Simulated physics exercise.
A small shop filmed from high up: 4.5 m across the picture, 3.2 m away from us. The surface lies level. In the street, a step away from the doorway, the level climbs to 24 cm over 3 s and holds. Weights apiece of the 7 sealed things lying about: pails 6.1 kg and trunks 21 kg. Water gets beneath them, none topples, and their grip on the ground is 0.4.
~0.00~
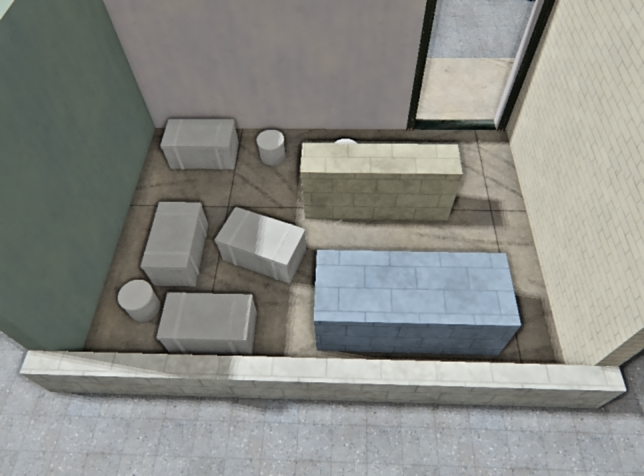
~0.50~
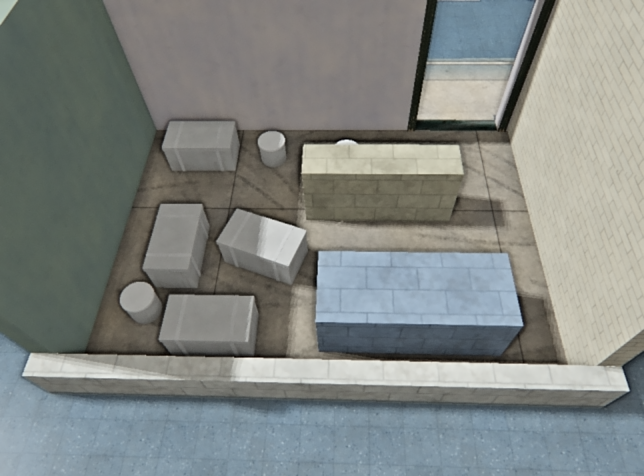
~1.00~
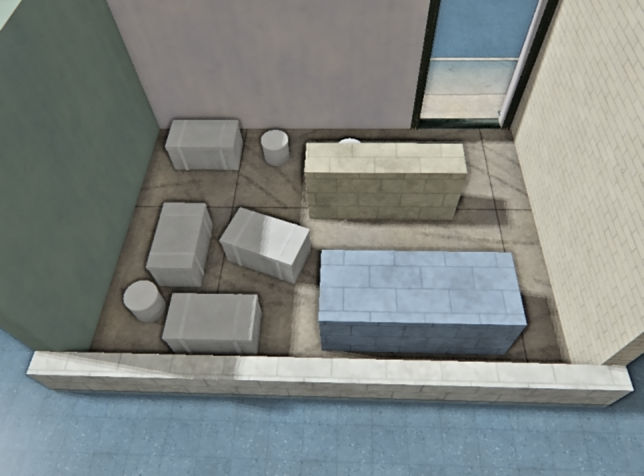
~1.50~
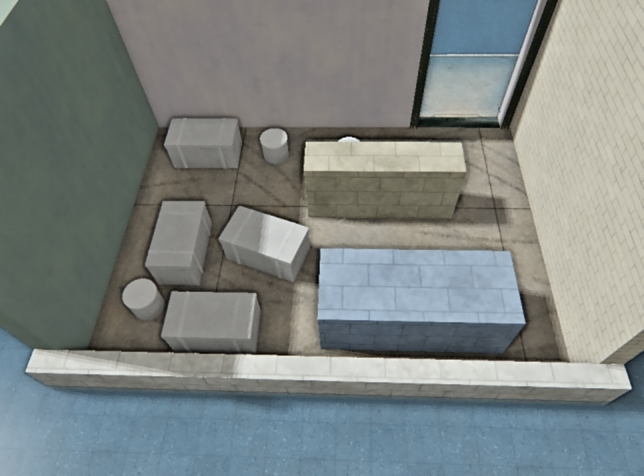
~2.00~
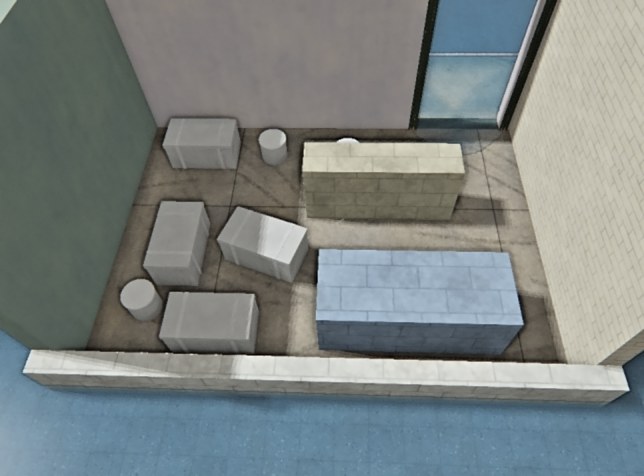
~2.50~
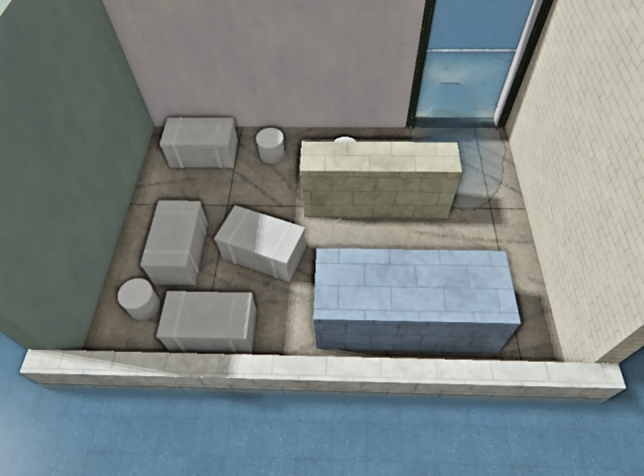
A small shop floor, seen from high above, lies between a green wall on the left and a cream brick wall on the right, with a low wall in front. Grey trunks and pale pails stand on the left, a beige block and a blue block on the right. Blue water spreads over the street and creeps in through the back doorway, while the objects stay put and the camera sways slightly.
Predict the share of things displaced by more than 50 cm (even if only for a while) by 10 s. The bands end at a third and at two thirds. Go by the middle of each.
It is between one and two thirds.
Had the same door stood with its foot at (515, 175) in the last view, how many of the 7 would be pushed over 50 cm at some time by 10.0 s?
Then 6.
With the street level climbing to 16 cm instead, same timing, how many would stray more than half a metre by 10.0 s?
Then 0.
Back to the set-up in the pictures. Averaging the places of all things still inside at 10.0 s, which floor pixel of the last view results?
At about (201, 211).
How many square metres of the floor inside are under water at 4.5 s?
Some 6.0 m2.
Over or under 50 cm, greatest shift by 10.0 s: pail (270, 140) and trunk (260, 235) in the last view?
In turn: More, past it.
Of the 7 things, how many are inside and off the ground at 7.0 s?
0 of them.
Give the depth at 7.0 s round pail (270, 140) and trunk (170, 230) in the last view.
Roughly 8 and 2 cm.
After 3.5 s 0 of 7 are over 50 cm from their spots; 0 afloat.
After 4.5 s 0 of 7 are over 50 cm from their spots; 0 afloat.
After 7.0 s 1 of 7 are over 50 cm from their spots; 0 afloat.
After 10.0 s 3 of 7 are over 50 cm from their spots, and 3 have been at some point; 7 afloat.
